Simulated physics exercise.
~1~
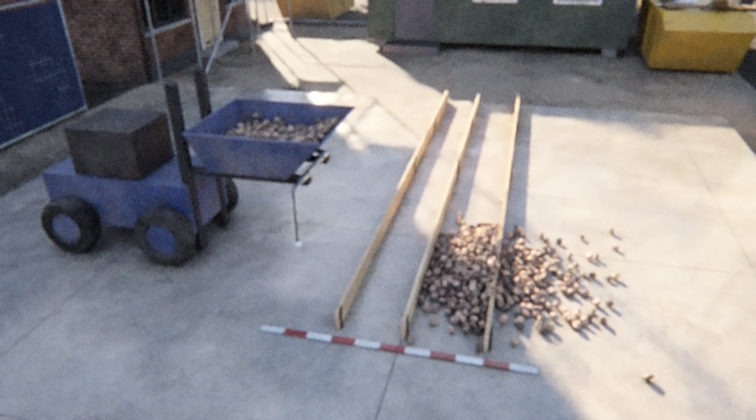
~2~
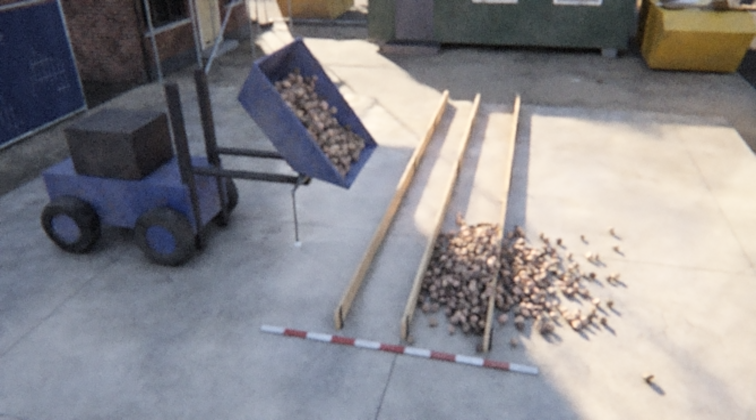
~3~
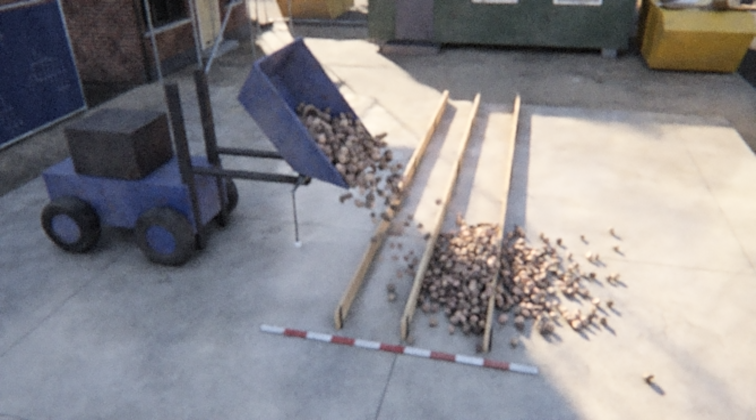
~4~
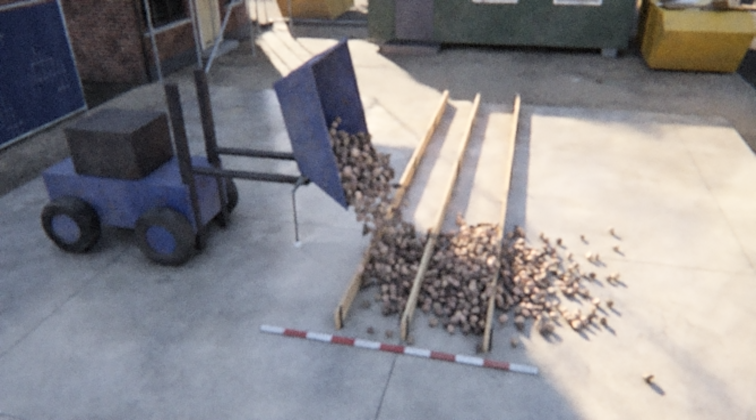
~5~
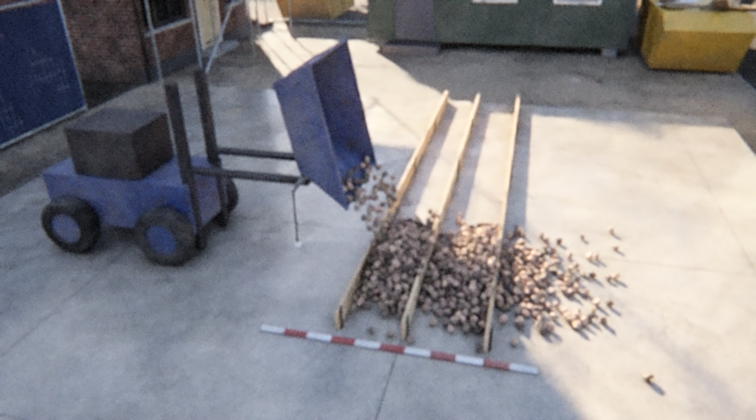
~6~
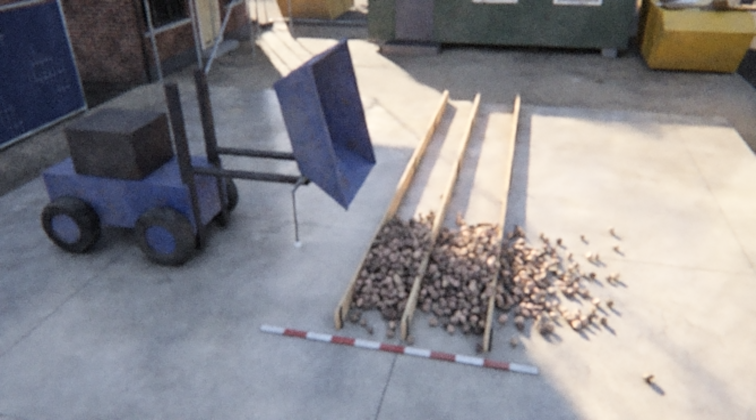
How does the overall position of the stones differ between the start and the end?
At the start the stones are split between the raised skip on the left and a pile on the ground, while at the end they all lie on the ground, so their middle is lower and farther to the right.
